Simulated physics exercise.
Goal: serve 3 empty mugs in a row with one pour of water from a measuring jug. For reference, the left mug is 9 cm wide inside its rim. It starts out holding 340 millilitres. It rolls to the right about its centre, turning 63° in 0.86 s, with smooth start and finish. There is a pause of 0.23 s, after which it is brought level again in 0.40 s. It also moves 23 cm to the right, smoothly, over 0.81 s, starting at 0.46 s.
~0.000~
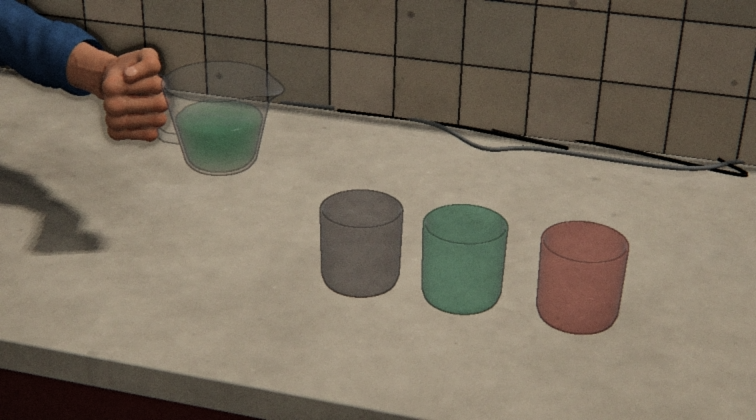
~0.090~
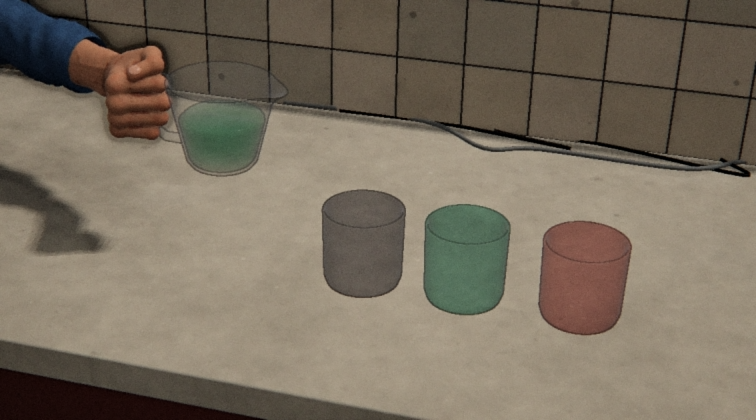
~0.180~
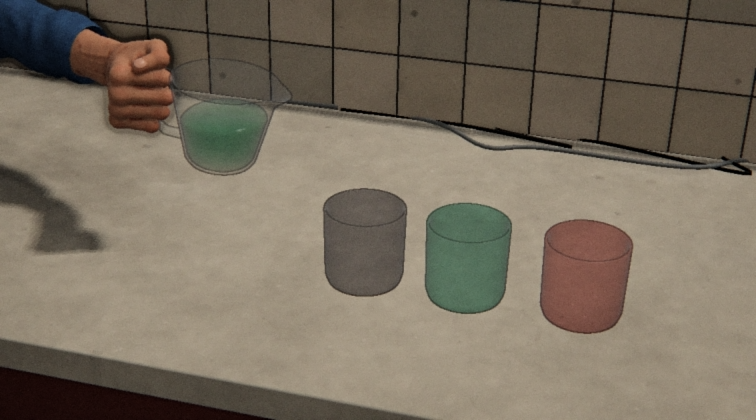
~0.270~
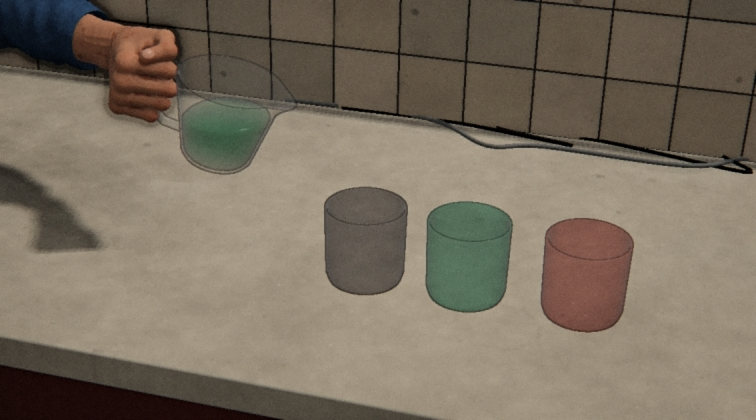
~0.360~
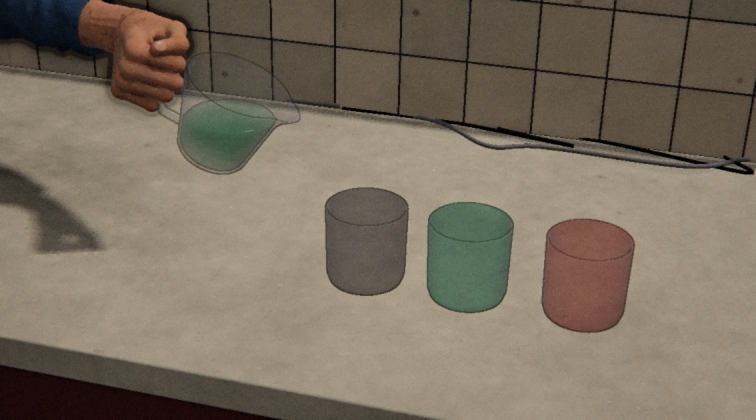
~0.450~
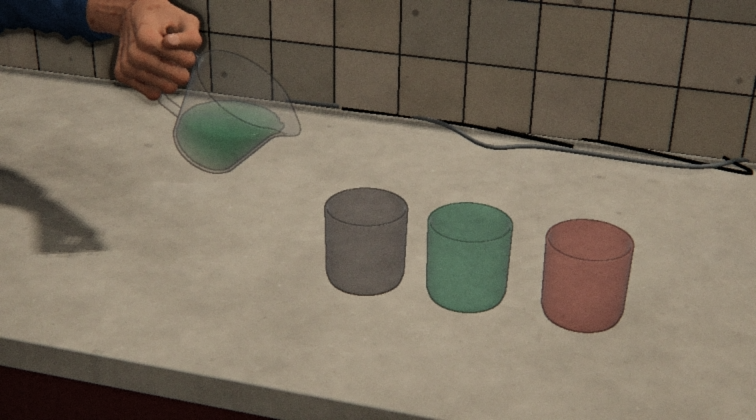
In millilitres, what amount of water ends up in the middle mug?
About 120 ml.
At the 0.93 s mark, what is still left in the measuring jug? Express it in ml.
Liquid remaining: Approx. 220 ml.
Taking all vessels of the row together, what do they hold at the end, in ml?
Roughly 170 ml in total.
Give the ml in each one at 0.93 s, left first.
About 30 ml in the left, 10 ml in the middle and 0 ml in the right.
After 0.73 s the tilt is 59° and from the left they hold 5 ml, 0 ml, 0 ml, the measuring jug 320 ml, and 0 ml is on the counter.
After 0.93 s the tilt is 63° and from the left they hold 25 ml, 15 ml, 0 ml, the measuring jug 220 ml, and 0 ml is on the counter.
After 1.14 s the tilt is 61° and from the left they hold 25 ml, 120 ml, 0 ml, the measuring jug 125 ml, and 30 ml is on the counter.
After 1.37 s the tilt is 13° and from the left they hold 25 ml, 120 ml, 15 ml, the measuring jug 100 ml, and 70 ml is on the counter.
In the end from the left they hold 25 ml, 120 ml, 20 ml, the measuring jug 100 ml, and 75 ml is on the counter.
